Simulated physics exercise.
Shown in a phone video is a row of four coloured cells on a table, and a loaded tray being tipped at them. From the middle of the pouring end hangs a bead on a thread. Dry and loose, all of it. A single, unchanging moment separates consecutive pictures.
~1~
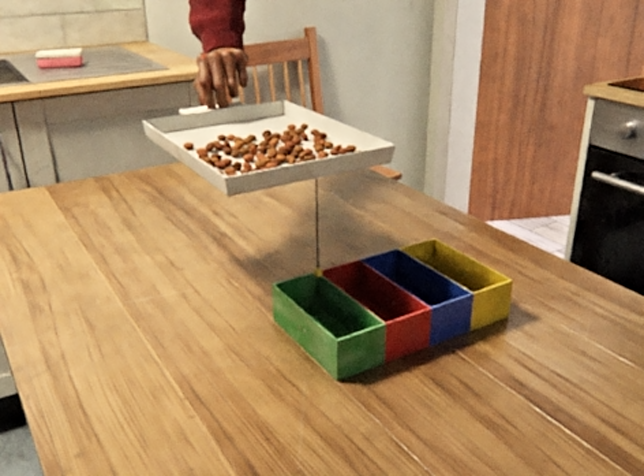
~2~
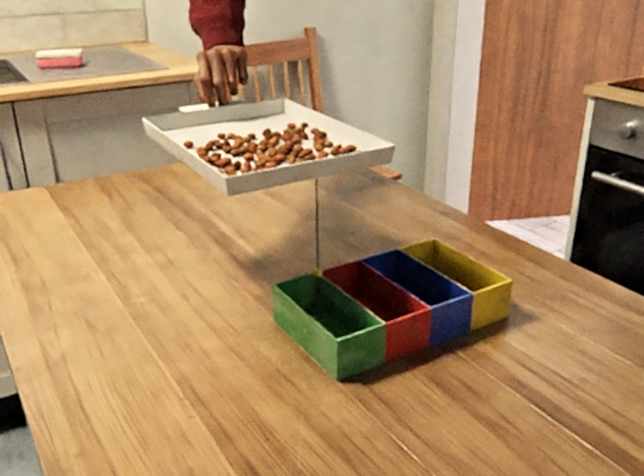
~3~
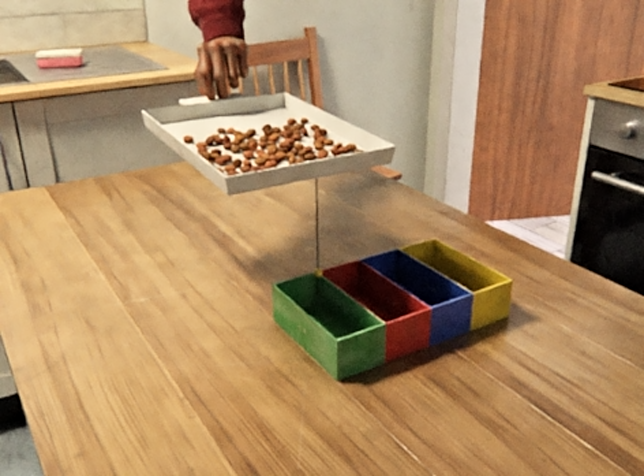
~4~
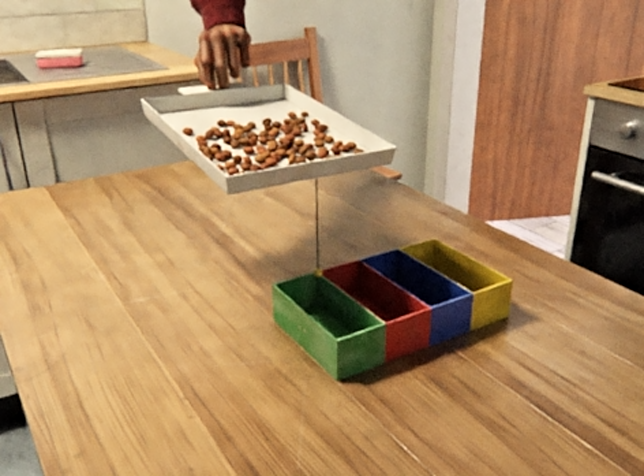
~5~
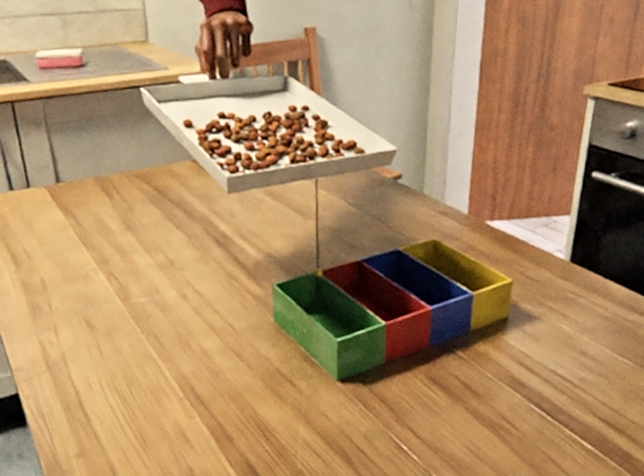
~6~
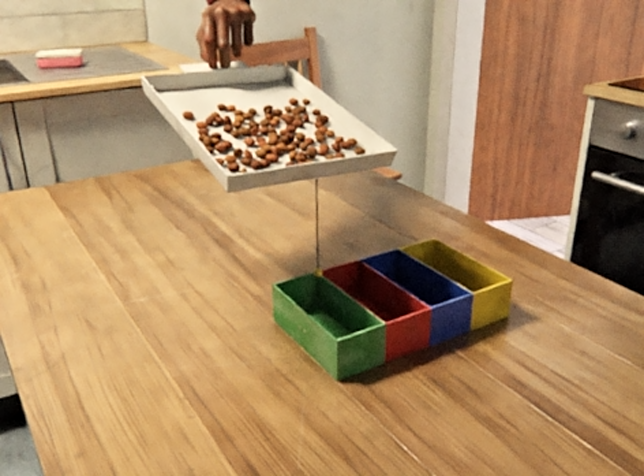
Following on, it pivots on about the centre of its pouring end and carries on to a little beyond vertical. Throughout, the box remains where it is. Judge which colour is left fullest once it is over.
Red is left fullest.
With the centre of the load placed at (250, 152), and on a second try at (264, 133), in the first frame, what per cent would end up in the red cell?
It's 30 percent the first time and 40 percent the second.
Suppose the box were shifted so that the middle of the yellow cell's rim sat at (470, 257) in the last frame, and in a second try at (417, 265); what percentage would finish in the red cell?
About 40 per cent, then about 30 per cent.
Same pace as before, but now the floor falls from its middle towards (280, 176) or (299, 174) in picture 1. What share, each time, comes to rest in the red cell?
The share is 10 per cent in the first and 30 per cent in the second.
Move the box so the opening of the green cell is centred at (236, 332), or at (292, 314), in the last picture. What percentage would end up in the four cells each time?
The first comes to 90 percent and the second to 100 percent.
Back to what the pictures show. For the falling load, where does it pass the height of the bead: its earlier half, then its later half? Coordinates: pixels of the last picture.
About (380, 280) to begin with, then about (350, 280).
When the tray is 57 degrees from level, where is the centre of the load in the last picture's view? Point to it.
Check around (316, 141) in the last picture.
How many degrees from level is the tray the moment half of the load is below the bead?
Tilt: Around 105 degrees.
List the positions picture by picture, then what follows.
The first frame shows corners of the pouring end at (227, 176) and (392, 145), level; middle of the load at (273, 152), bits of dog kibble; bead on its thread at (318, 273); green cell at (361, 348); red cell at (408, 331); blue cell at (451, 316); yellow cell at (491, 302).
The second frame shows corners of the pouring end at (227, 176) and (392, 145), level; middle of the load at (273, 151).
The third frame shows corners of the pouring end at (227, 176) and (392, 146), tipped barely, lowest at the right corner; middle of the load at (273, 149).
The fourth frame shows corners of the pouring end at (228, 175) and (393, 147), tipped a little, lowest at the right corner; middle of the load at (273, 145).
The fifth frame shows corners of the pouring end at (229, 175) and (393, 148), tipped a little, lowest at the right corner; middle of the load at (273, 140).
The sixth frame shows corners of the pouring end at (229, 174) and (394, 149), tipped a little, lowest at the right corner; middle of the load at (274, 136); green cell at (361, 348); red cell at (408, 331); blue cell at (451, 316); yellow cell at (491, 302).
Soon after the last picture, tray tipped steeply; all on the tray.
A little later, tray tipped right over; nearly all on the tray; a stray few in the red cell; a stray few falling or outside the box.
Later still, tray tipped past a quarter turn; about half in the red cell; about a quarter in the green cell; about a quarter in the blue cell; a small part falling or outside the box.
At rest, tray tipped past a quarter turn; about half in the red cell; about a quarter in the green cell; about a quarter in the blue cell; none in the yellow cell; a small part outside the box.
